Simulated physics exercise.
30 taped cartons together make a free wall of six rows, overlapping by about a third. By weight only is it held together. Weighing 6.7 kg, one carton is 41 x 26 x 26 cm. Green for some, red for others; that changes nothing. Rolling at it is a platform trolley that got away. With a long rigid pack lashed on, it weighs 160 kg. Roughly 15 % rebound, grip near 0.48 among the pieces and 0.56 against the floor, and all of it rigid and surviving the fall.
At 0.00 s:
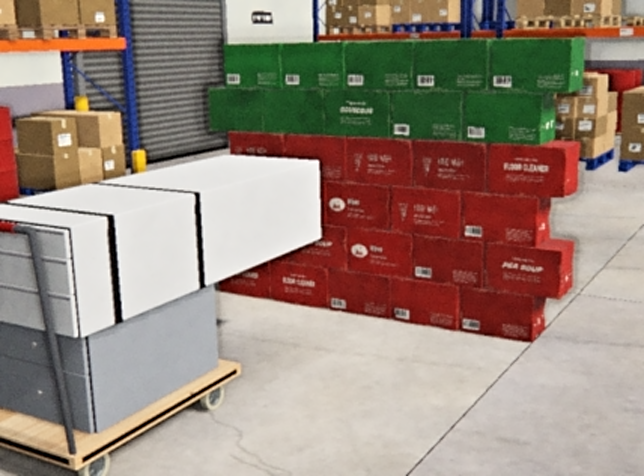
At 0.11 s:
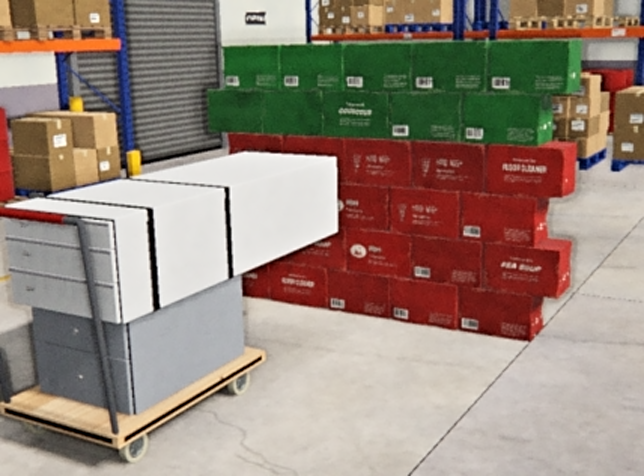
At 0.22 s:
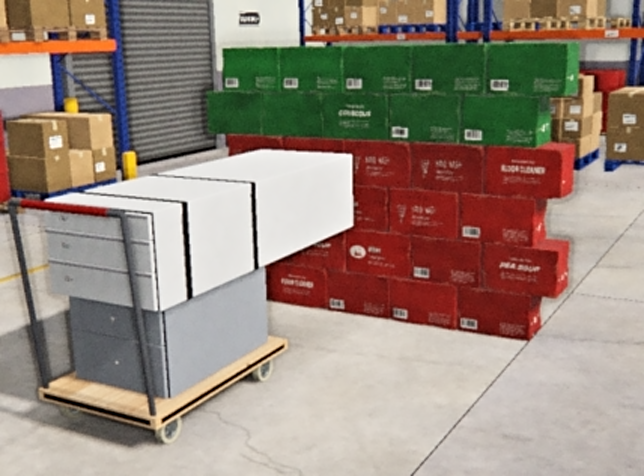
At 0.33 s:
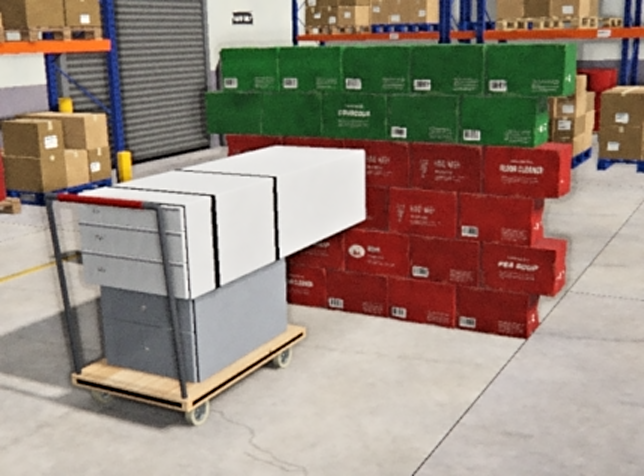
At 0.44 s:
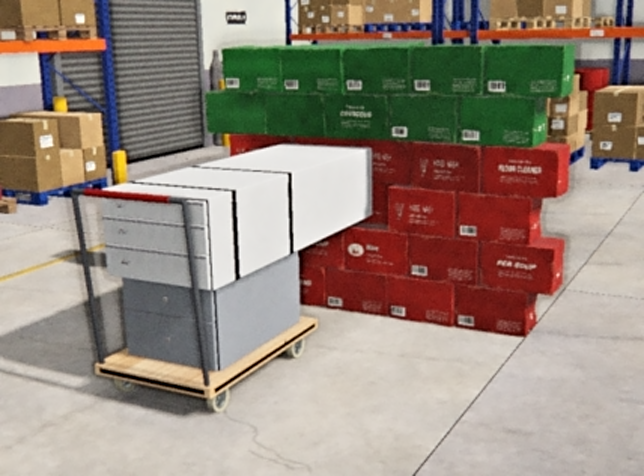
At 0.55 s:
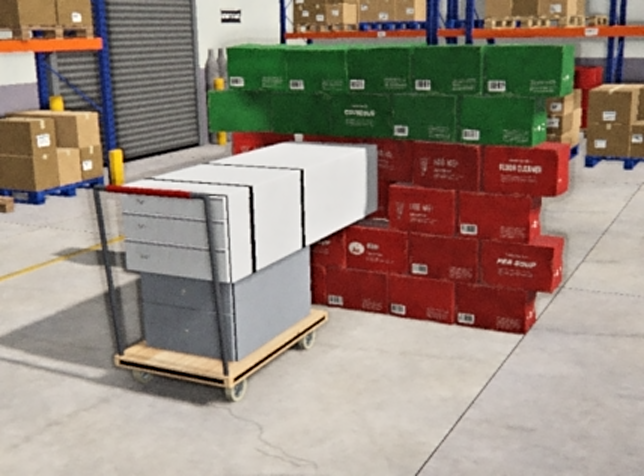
Wall of red and green cartons standing in a warehouse as a loaded platform trolley rolls in, its long white pack pushing into the red ones.
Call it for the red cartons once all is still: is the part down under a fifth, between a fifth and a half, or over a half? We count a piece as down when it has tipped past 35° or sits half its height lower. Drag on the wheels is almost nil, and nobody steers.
Down part: Between a fifth and a half.
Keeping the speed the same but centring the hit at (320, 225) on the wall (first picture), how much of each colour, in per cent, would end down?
Then red would be 60 per cent down and green 100 per cent.
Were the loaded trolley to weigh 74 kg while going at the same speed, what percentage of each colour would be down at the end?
Colour by colour that makes red 40, green 80 percent.
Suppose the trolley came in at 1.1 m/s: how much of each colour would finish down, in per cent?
Red 40%, green 80%.
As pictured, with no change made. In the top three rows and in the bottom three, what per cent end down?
Top 70 per cent versus bottom 20 per cent.
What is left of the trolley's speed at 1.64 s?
Roughly 0.2 m/s.
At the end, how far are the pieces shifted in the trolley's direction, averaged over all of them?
It works out to near 45 cm.
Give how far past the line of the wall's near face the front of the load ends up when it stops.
80 cm.
After 1.02 s, load 55 cm past the wall's line, still rolling; 3 of the 20 red cartons down (3 of 30 in all colours); top red carton unmoved; top green carton 54 mm from its place.
After 1.64 s, load 80 cm past the wall's line, still rolling; 6 of the 20 red cartons down (14 of 30 in all colours); top red carton unmoved; top green carton 36° from how it stood.
In the end (3.2 s), load 82 cm past the wall's line, stopped; 6 of the 20 red cartons down (14 of 30 in all colours); top red carton unmoved; top green carton 1.33 m lower. That is 30 per cent. From the last view, middles, top red carton near (454, 164), top green carton near (601, 264).
